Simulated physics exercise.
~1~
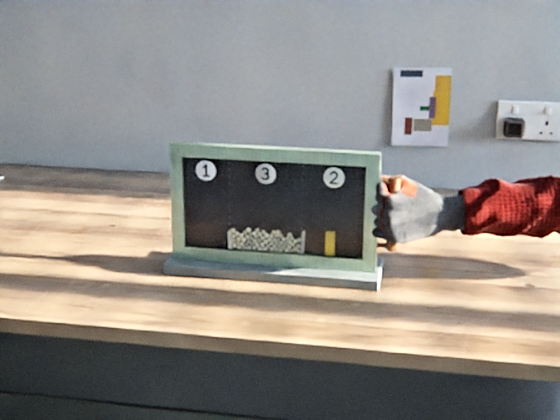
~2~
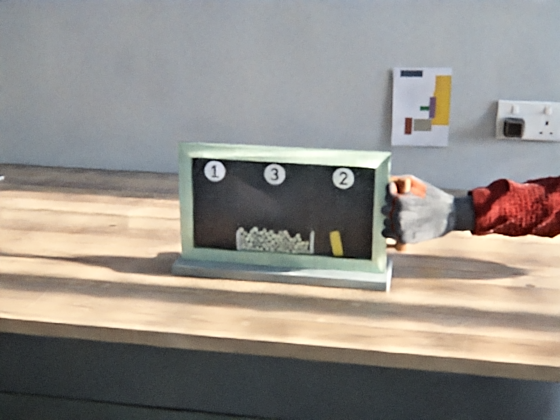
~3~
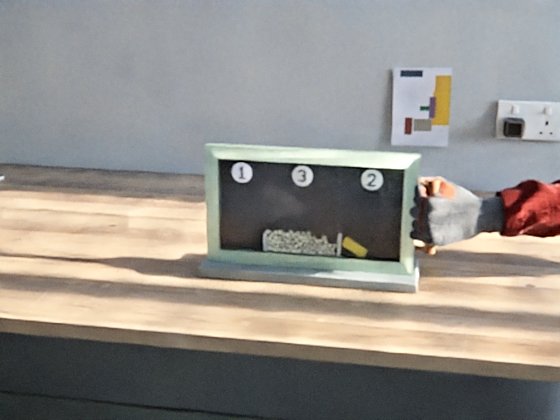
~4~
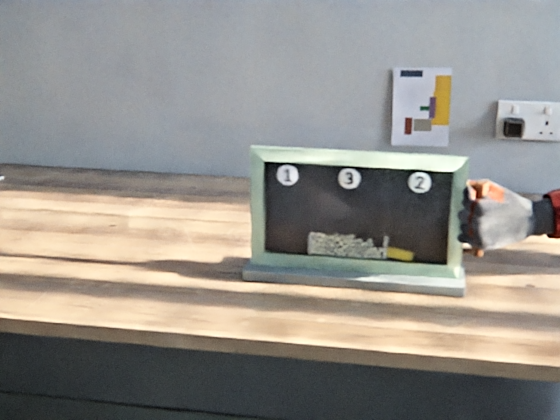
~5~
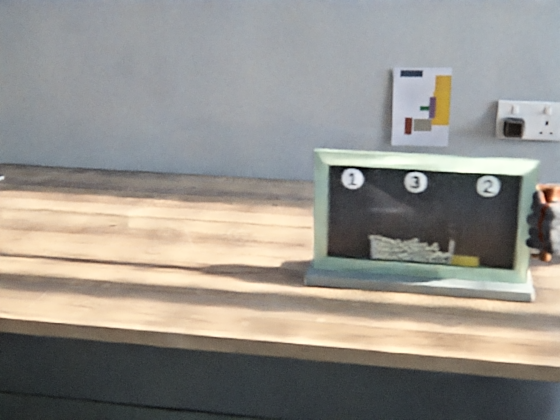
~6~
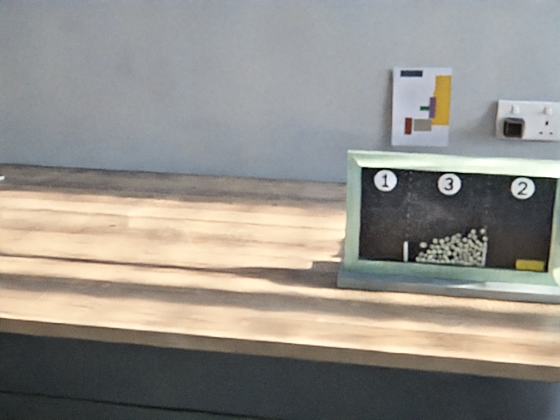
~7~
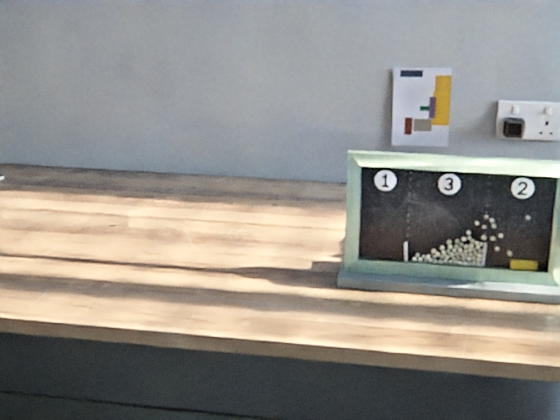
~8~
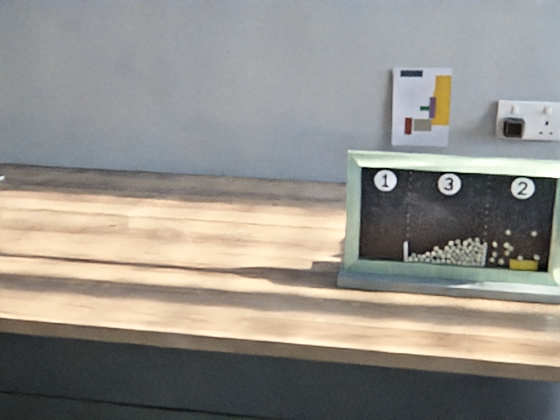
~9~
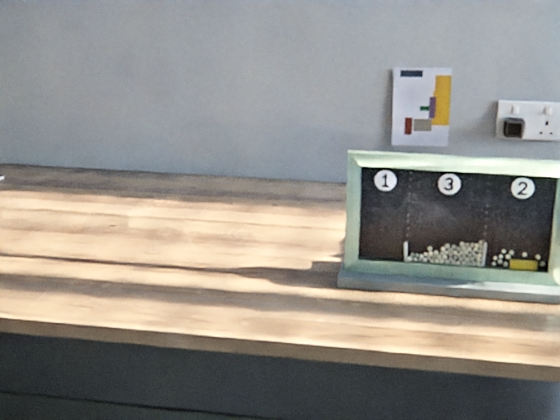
A wooden tabletop against a plain grey wall is seen from the front by a still camera, with a colourful geometric print and a socket at the upper right. A gloved hand in a red sleeve grips a pale green framed case holding small white balls and an upright yellow block. The hand drives the case rightward, and the block leans, then topples onto its side. The case stops at the right edge of view, and the balls surge right, some spilling into the strip marked two. They settle low, mostly in strip three, a few around the fallen block, none in strip one.
